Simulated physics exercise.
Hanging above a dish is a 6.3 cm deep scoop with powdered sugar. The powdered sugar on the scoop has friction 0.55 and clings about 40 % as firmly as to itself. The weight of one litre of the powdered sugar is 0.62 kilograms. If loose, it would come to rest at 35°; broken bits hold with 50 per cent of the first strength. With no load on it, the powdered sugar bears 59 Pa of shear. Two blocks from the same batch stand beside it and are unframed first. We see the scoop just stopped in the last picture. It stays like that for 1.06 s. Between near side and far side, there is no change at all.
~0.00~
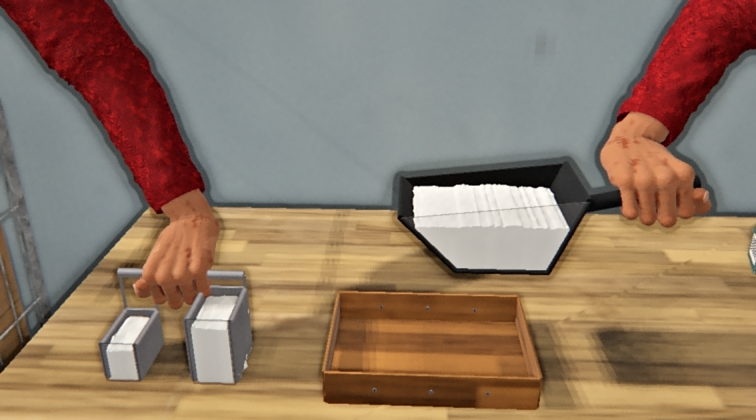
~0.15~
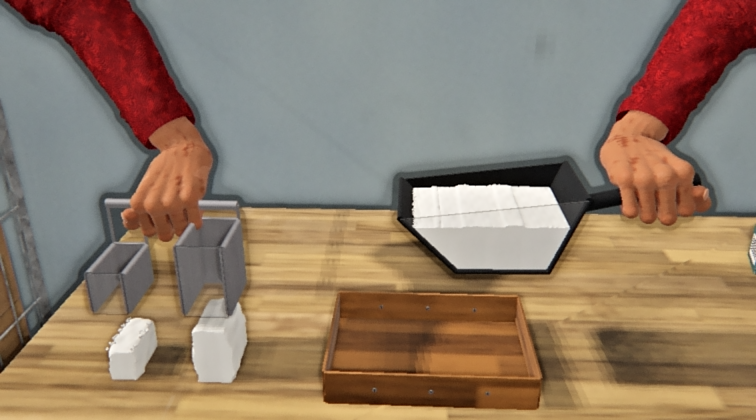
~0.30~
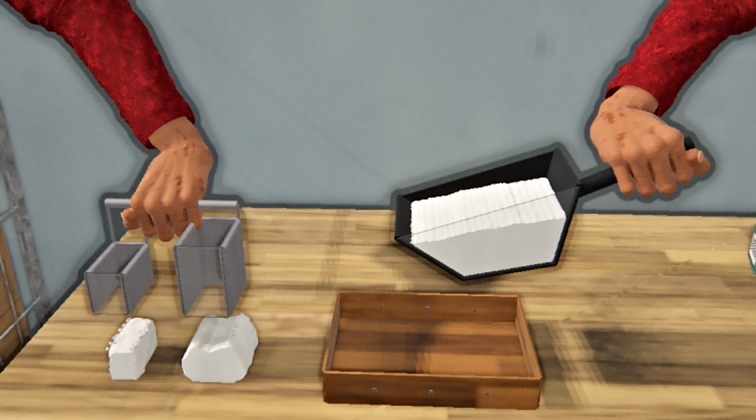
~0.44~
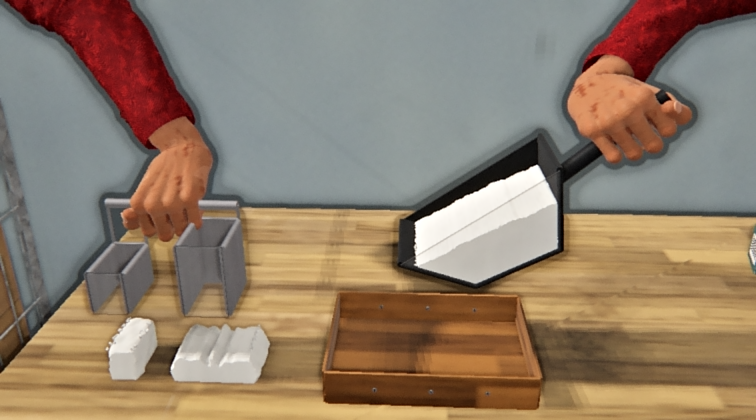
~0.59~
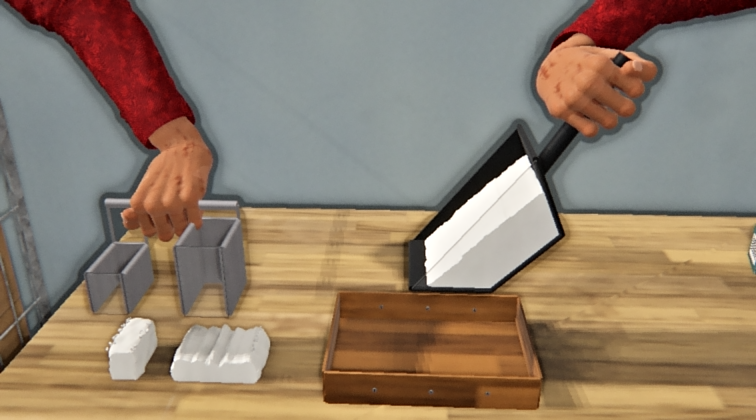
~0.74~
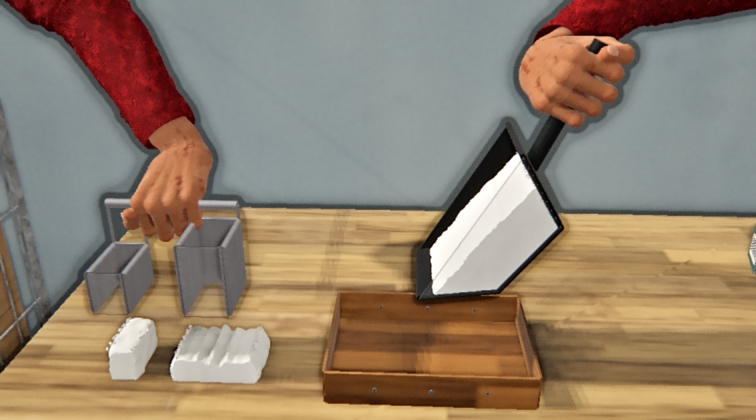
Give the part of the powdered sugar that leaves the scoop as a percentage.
Roughly 0 per cent.
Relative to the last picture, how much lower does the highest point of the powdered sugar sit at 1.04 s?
Measured change: About 0.0 cm.
After 0.88 s, the scoop is at 53 degrees and 0 % has left it.
After 1.04 s, the scoop is at 53 degrees and 0 % has left it.
After 1.21 s, the scoop is at 53 degrees and 0 % has left it.
After 1.37 s, the scoop is at 53 degrees and 0 % has left it.
After 1.48 s, the scoop is at 53 degrees and 0 % has left it.
